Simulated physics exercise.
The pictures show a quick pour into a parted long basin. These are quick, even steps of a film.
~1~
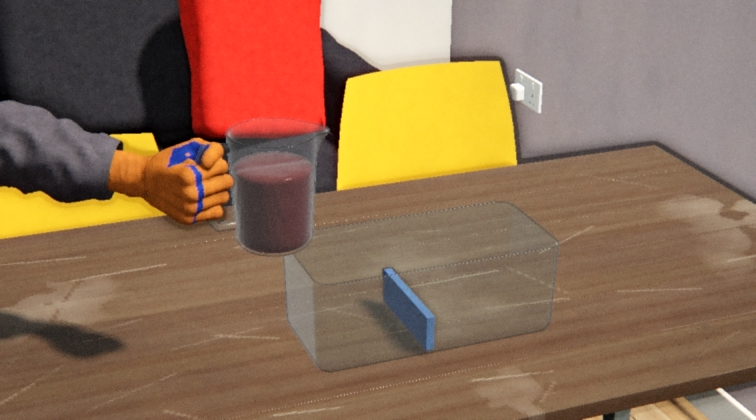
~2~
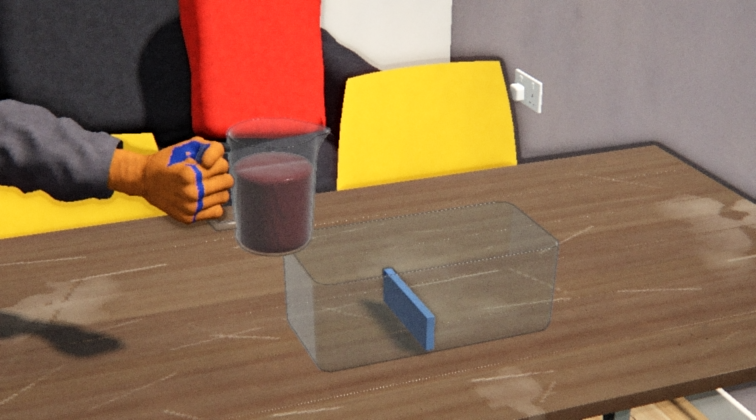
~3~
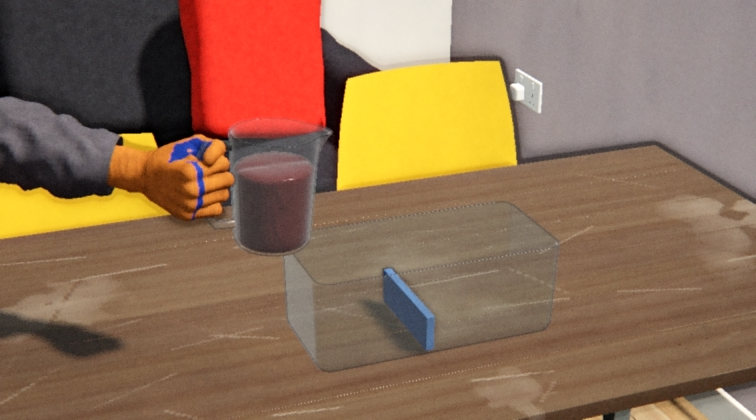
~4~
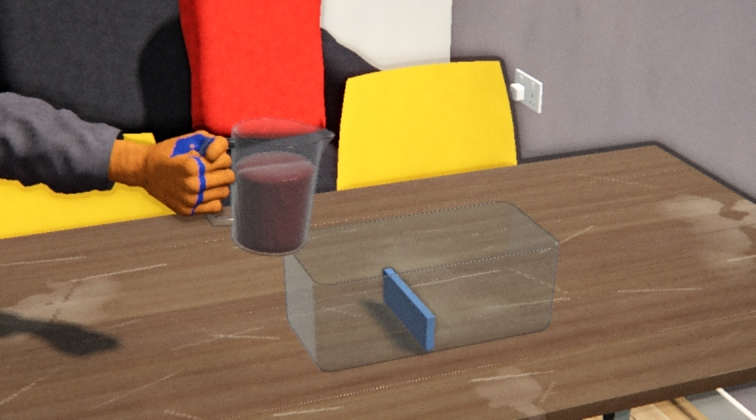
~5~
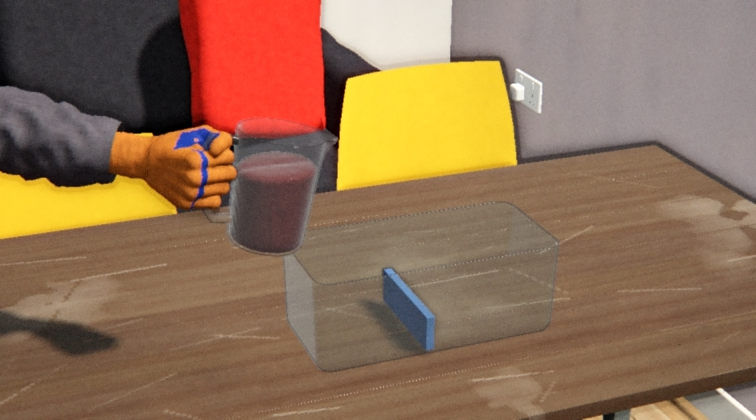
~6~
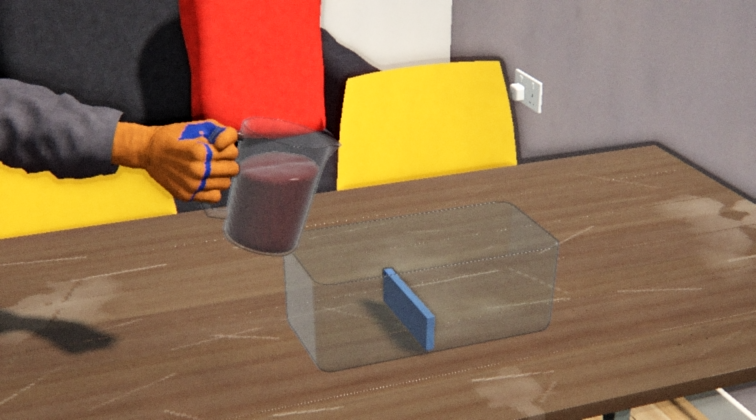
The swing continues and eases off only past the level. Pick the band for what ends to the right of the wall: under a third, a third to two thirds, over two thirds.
In the end not even a third is right of the wall.
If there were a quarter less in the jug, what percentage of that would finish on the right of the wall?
Close to 5 per cent.
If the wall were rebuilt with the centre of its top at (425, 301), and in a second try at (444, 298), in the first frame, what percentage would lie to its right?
The first gives 10 %, the second 10 %.
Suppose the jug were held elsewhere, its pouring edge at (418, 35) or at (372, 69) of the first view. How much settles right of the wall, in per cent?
Near 90 % and 95 %.
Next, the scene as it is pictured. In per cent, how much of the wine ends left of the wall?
Some 95 per cent.
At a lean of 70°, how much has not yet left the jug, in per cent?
Close to 90 per cent.
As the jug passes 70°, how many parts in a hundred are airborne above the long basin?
Roughly 10 in a hundred.
A moment on, the jug is tipped part way and 91 per cent is still to pour, 1 is left of the wall and 0 right of it.
Next, the jug is tipped on its side and 41 per cent is still to pour, 44 is left of the wall and 0 right of it.
Then the jug is tipped right over and 7 per cent is still to pour, 86 is left of the wall and 3 right of it.
Later the jug is tipped right over and 1 per cent is still to pour, 93 is left of the wall and 4 right of it.
At rest 94 per cent lies left of the wall, 4 right of it and 1 outside.
